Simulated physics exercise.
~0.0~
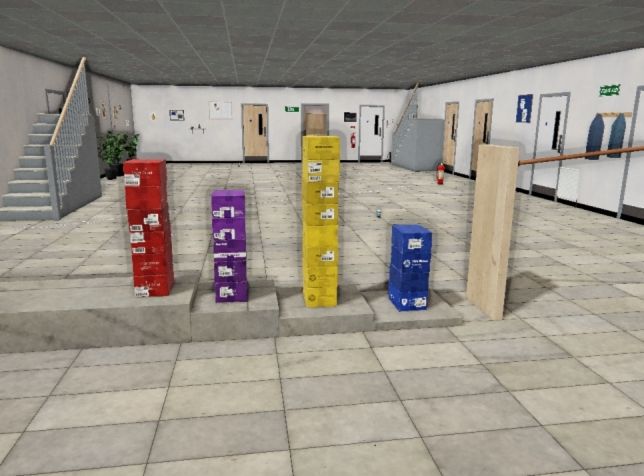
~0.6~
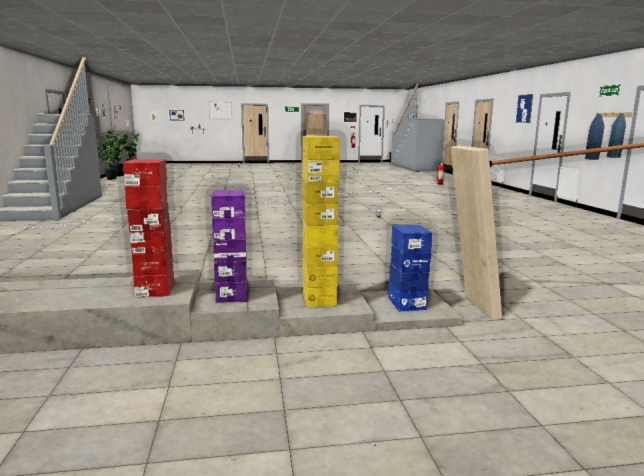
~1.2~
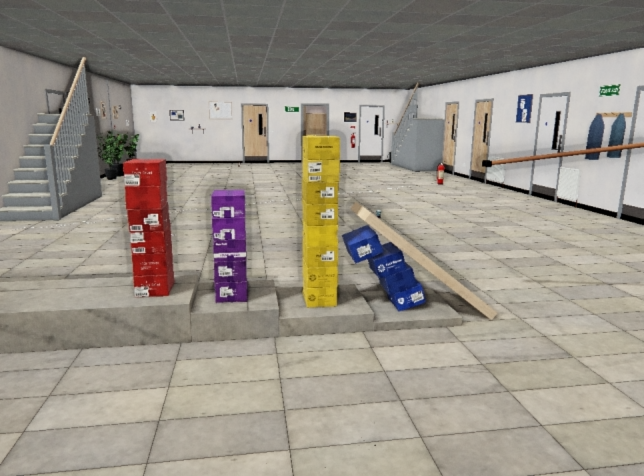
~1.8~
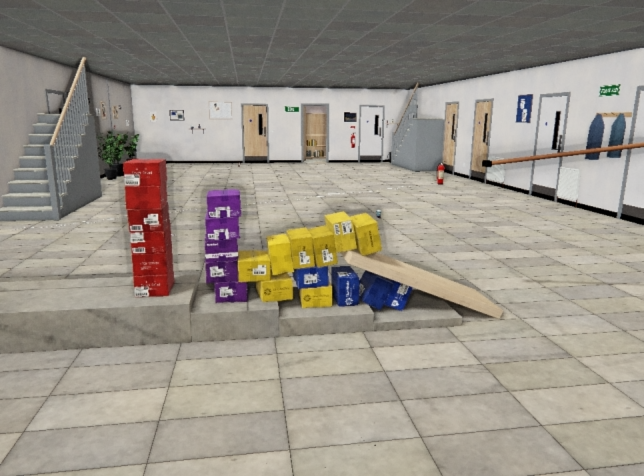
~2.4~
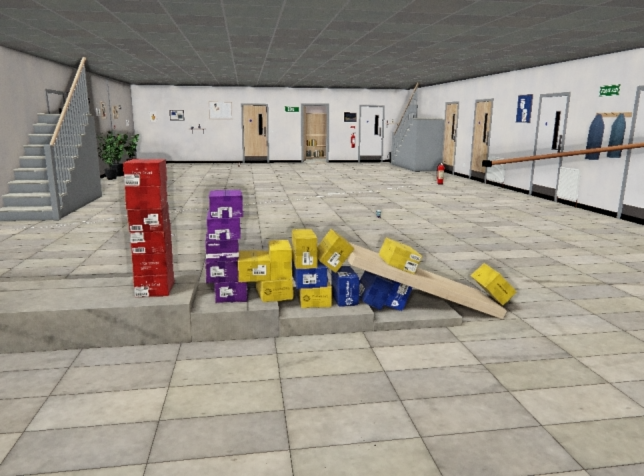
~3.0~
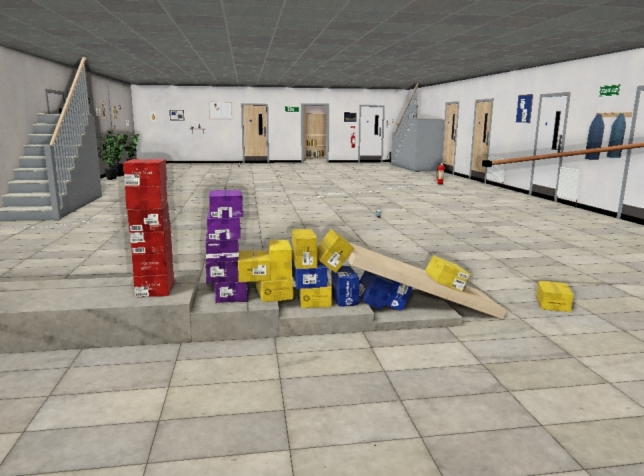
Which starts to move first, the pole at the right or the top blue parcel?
The pole starts to move first, shifting left against the board while the top blue parcel is still in place. The blue parcel moves only afterwards, as the board comes down on its pile.
We see a pole push an upright board leftward into a row of coloured parcel piles; the blue pile topples, then the yellow one collapses. One yellow parcel ends on the floor at right, another on the slanting board, while the purple and red piles remain standing.
